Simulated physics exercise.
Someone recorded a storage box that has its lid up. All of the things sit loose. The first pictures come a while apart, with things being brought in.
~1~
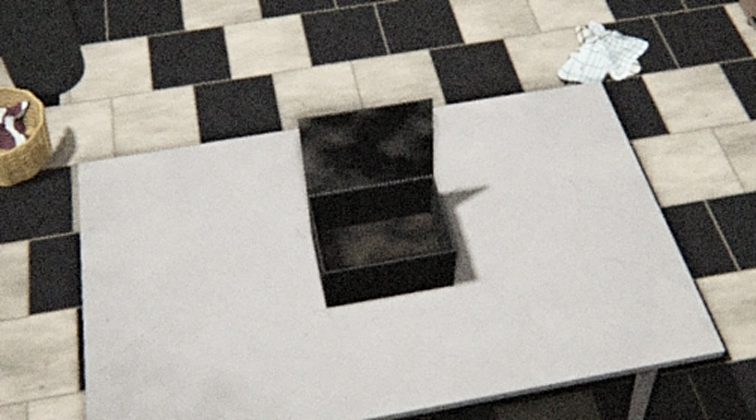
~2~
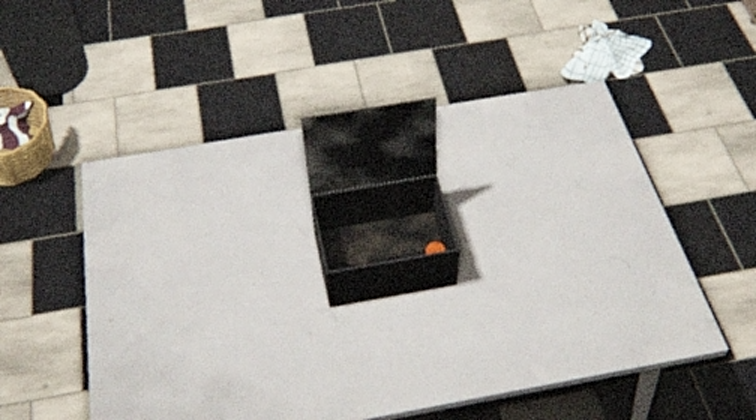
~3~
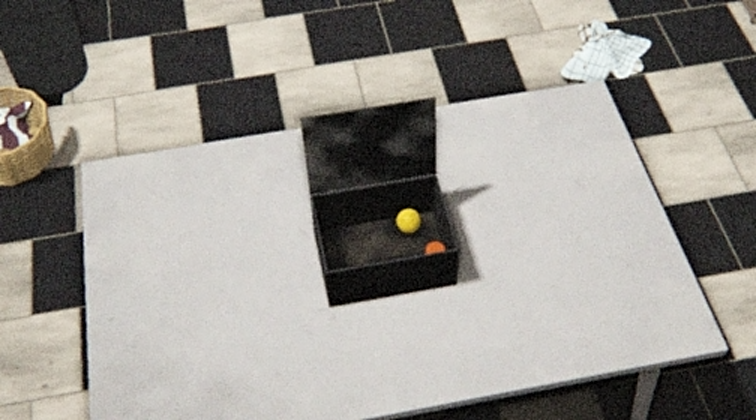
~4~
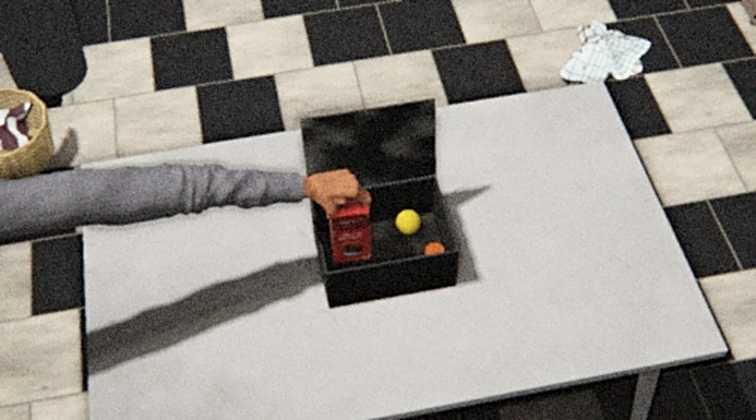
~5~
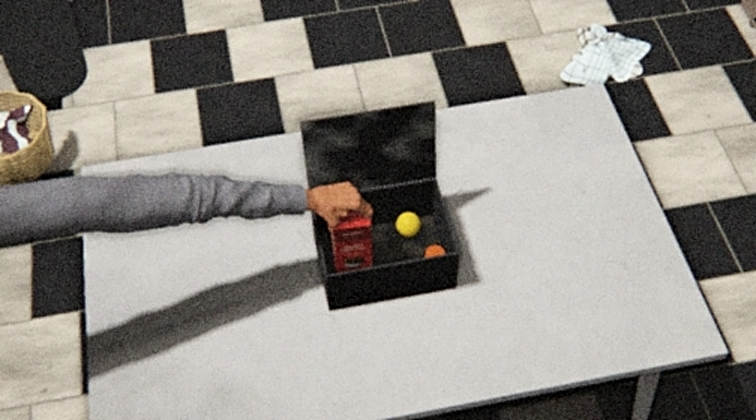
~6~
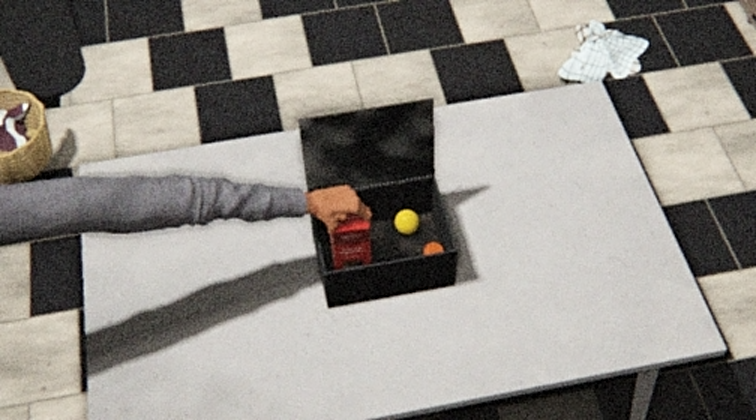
A hand lowers a red carton into an open black box beside a yellow lemon.
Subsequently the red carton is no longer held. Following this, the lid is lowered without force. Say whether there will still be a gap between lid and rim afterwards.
Yep, the box doesn't get its lid on.
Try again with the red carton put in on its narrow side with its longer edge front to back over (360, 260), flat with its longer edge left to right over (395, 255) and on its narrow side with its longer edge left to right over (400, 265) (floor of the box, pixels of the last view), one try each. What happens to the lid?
Try one: Closed. Try two: Closed. Try three: Closed.
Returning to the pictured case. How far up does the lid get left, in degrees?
Some 25 degrees above the rim, more or less.
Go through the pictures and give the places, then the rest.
In the first picture, the last thing is not in view yet.
In the second picture, the last thing is not in view yet.
In the third picture, the last thing is not in view yet; yellow lemon (409, 221).
The fourth picture shows coming down; red carton (350, 230); yellow lemon (408, 222).
The fifth picture shows coming down; red carton (352, 241); yellow lemon (408, 225).
The sixth picture shows in place under the hand; red carton (351, 244); yellow lemon (407, 222).
Then, 1.20 s after the last picture, lid starting down.
Then, 1.60 s after the last picture, lid 58° above the rim.
Then, 1.90 s after the last picture, lid 32° above the rim.
At rest, lid 25° above the rim; all 3 in place. Seen from the same camera at the end, red carton near (351, 244).
